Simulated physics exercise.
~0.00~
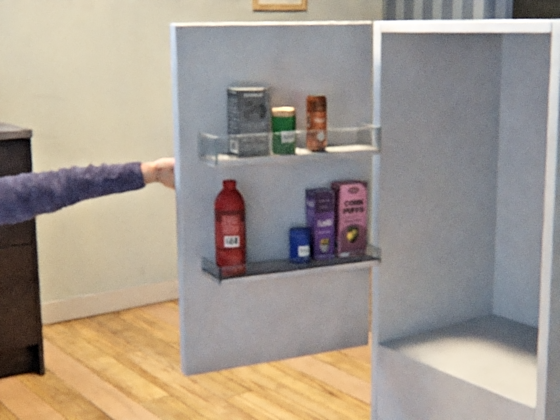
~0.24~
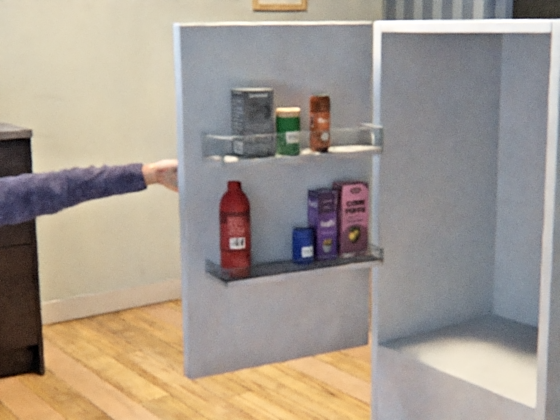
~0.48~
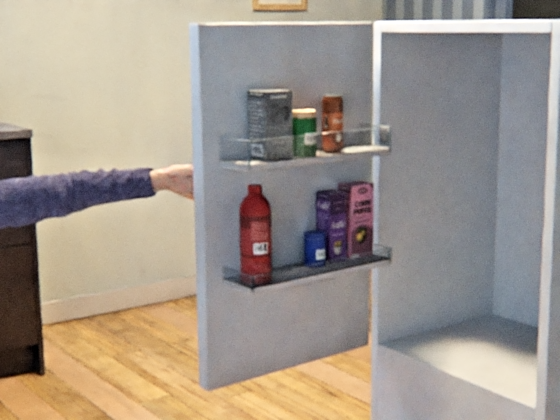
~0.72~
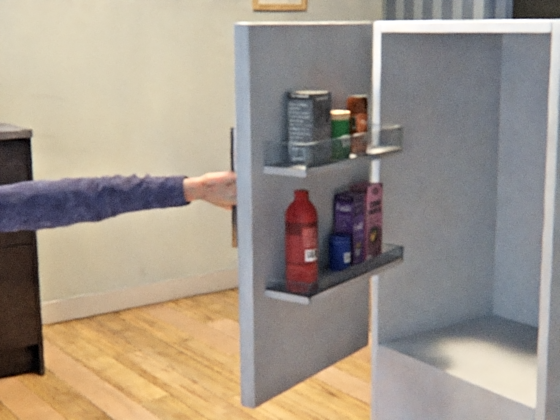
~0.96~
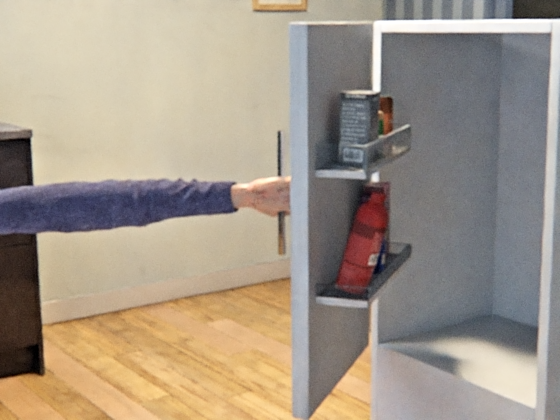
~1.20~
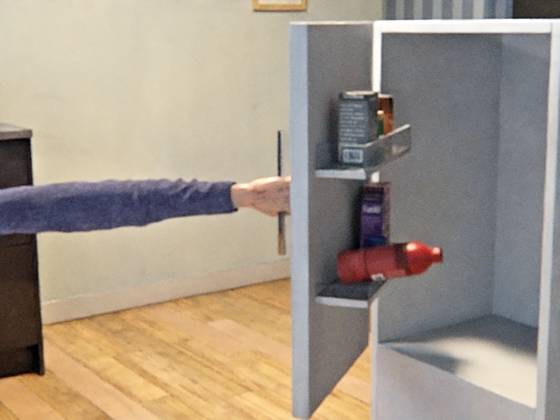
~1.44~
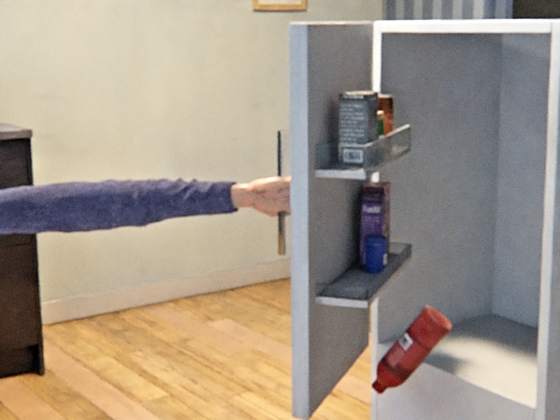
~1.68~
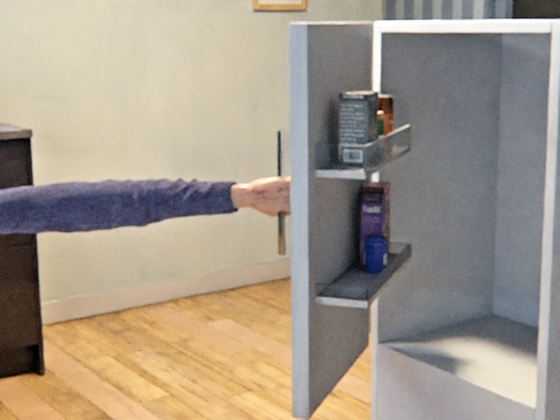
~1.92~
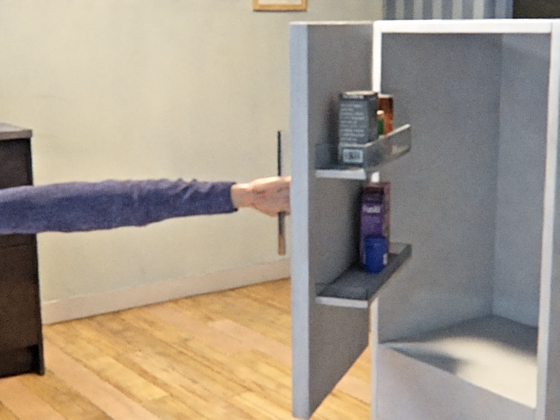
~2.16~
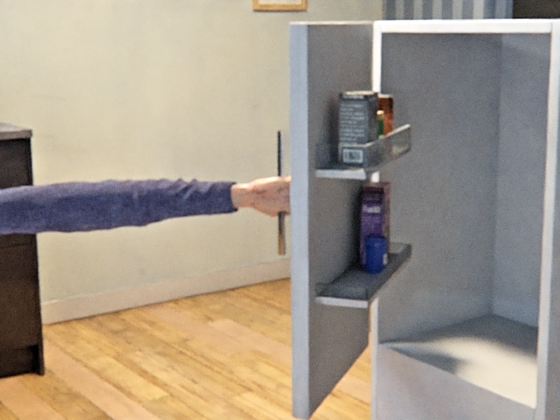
A red bottle tipped off the lower rack of a cooler door and tumbled out of sight after a hand pushed the door partway shut and it stopped, while the cartons, jars and can stayed in the racks and the hand remained on the door.
